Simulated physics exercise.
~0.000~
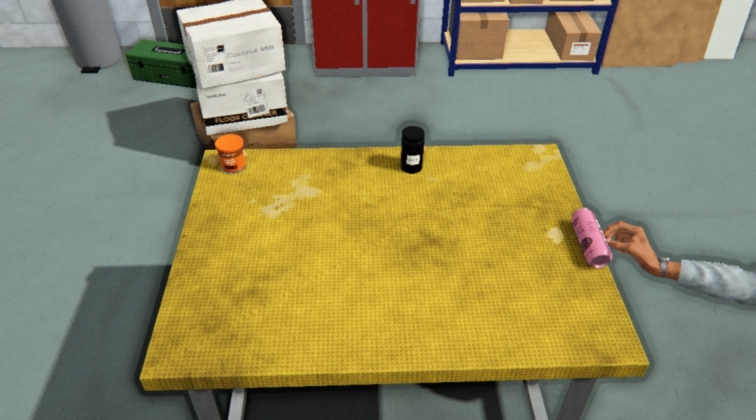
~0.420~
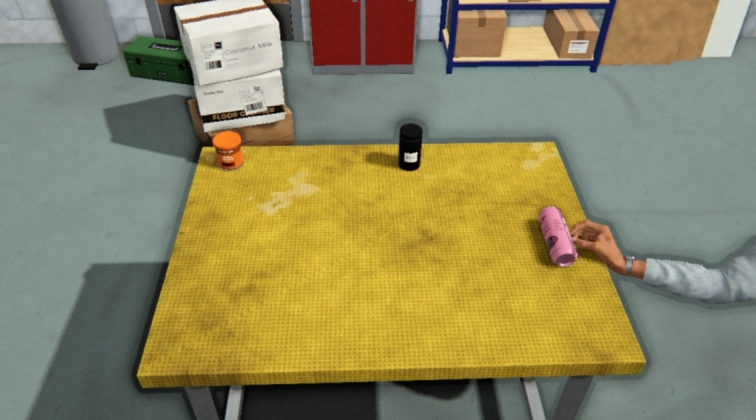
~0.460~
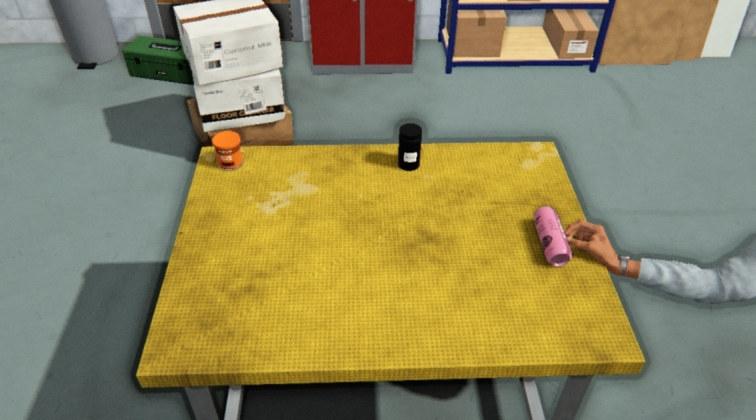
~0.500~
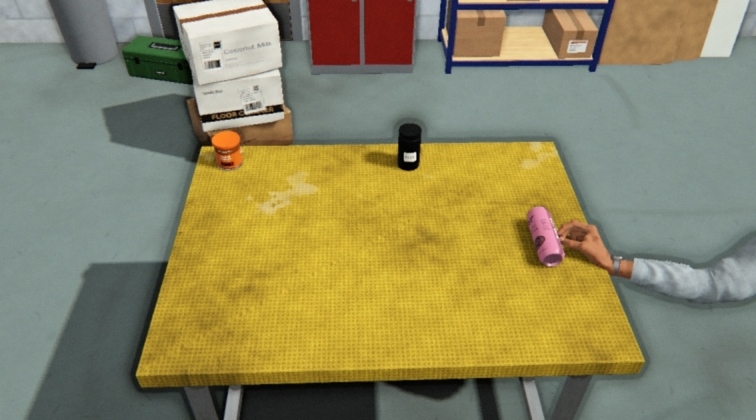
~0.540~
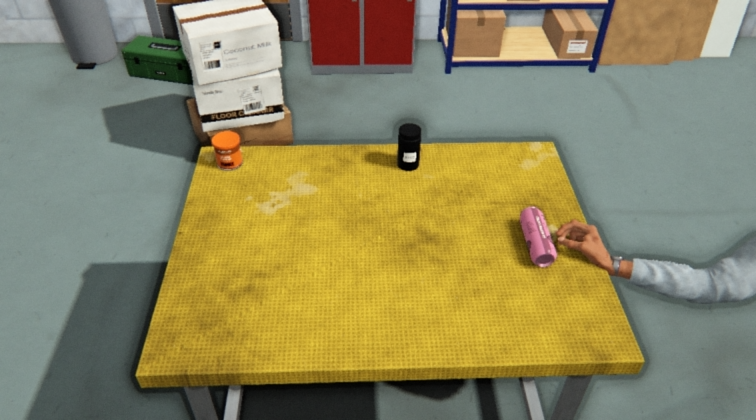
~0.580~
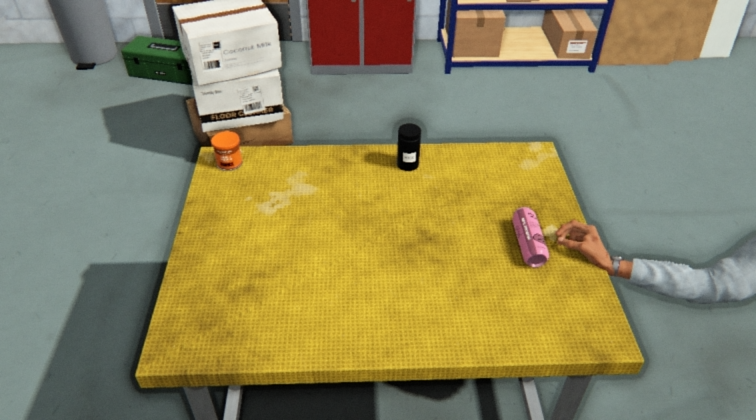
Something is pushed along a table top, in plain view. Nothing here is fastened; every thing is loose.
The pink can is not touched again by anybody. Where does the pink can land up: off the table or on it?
On it.
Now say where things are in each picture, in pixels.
Under the hand; pink can (591, 238), in the first frame.
Under the hand; pink can (557, 236), in the second frame.
Under the hand; pink can (552, 236), in the third frame.
Pink can (545, 236), in the fourth frame.
Pink can (537, 236) rolled a little, in the fifth frame.
Pink can (530, 237) rolled about its own width, in the sixth frame.
After 0.78 s, pink can rolled well along near (498, 237).
After 1.08 s, pink can rolled well along near (461, 238).
At rest (2.0 s), moved from the start, pink can. Seen from the same camera at the end, pink can near (431, 239).
